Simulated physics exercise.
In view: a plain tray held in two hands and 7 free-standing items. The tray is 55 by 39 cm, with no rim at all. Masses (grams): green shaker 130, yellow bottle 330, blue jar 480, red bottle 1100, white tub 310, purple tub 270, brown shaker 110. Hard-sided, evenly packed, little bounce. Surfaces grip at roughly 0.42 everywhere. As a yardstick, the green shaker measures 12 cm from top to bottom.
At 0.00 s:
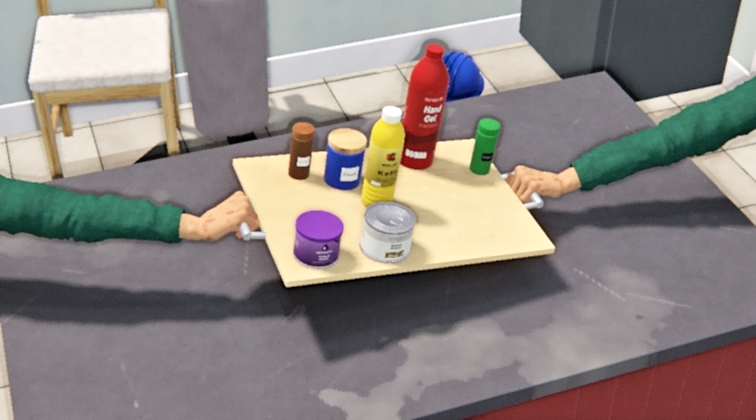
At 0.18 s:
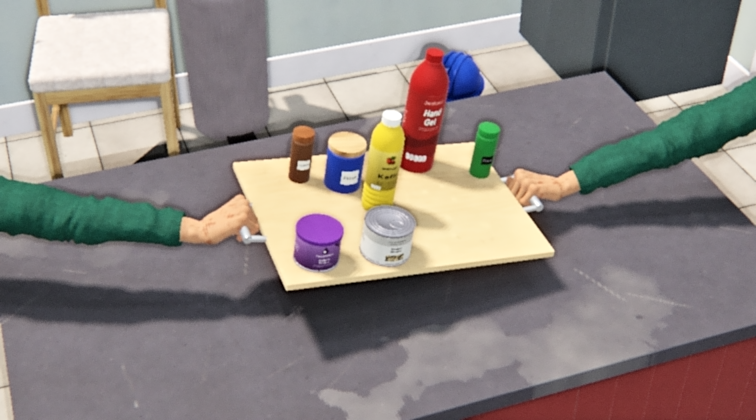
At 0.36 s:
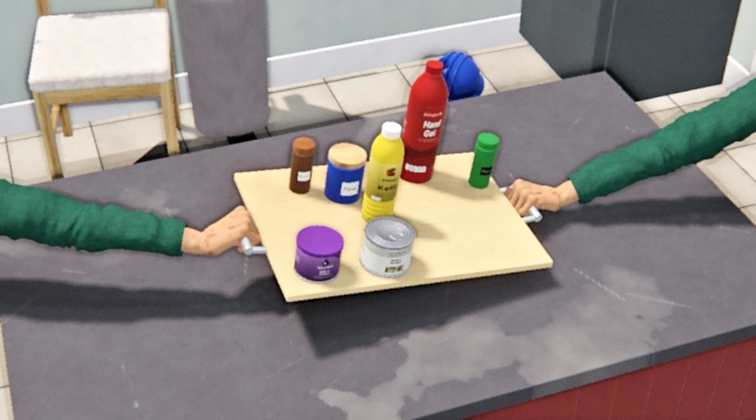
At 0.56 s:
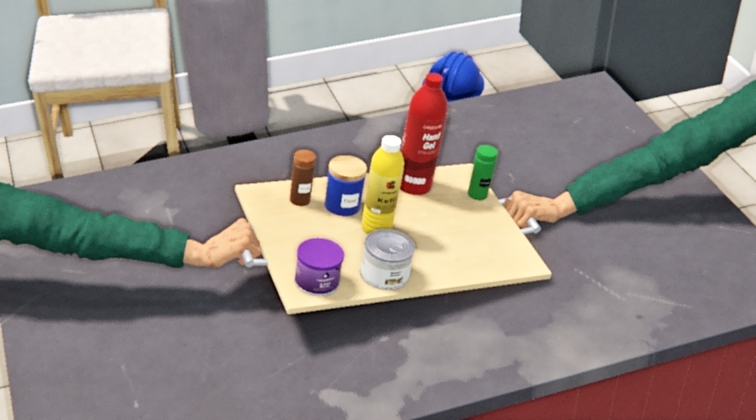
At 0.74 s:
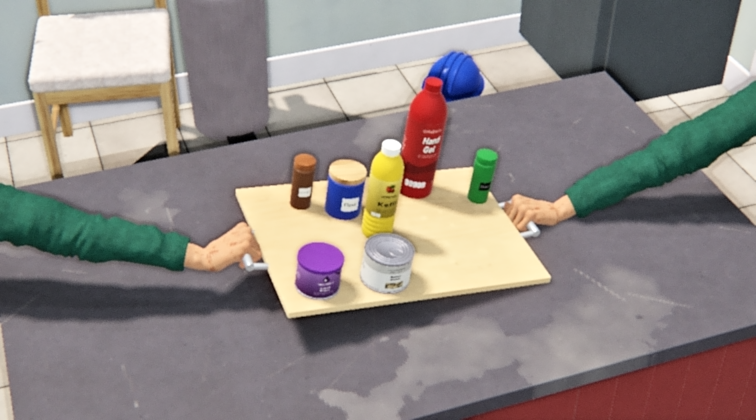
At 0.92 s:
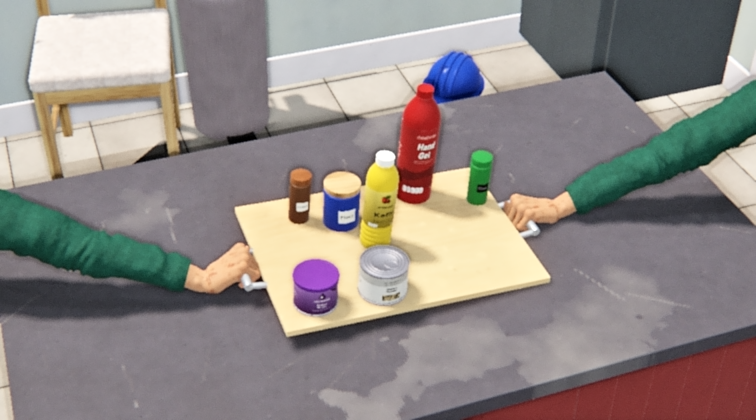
A pale, flat tray carrying seven containers, including a tall red bottle and a yellow one, sinks toward a dark tabletop, held at either side by green-sleeved arms. Its right edge meets the table, then the hands lower the left side, easing the slant while the containers stay upright in their places.
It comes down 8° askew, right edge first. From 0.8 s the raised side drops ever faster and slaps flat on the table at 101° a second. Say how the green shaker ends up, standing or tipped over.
The green shaker stays upright.
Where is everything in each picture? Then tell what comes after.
The first frame shows right edge 8 cm above the table; green shaker (485, 147); yellow bottle (384, 158).
The second frame shows right edge 7 cm above the table; red bottle (424, 110); white tub (387, 236).
The third frame shows right edge 4 cm above the table; purple tub (318, 254); brown shaker (302, 166).
The fourth frame shows right edge 1 cm above the table; yellow bottle (384, 186); blue jar (345, 186).
The fifth frame shows right edge on the table, tray at 8°; red bottle (423, 137); white tub (387, 263).
The sixth frame shows right edge on the table, tray at 3°; green shaker (479, 178); purple tub (316, 288).
After 1.12 s, tray flat on the table; brown shaker 20° off its base; yellow bottle 11° off its base; red bottle 7° off its base.
After 1.42 s, tray flat on the table; brown shaker on its side; yellow bottle 5° off its base.
In the end (2.4 s), toppled on the tray, brown shaker; the other 6 under 5 cm from the start. In the last view, green shaker near (478, 179).
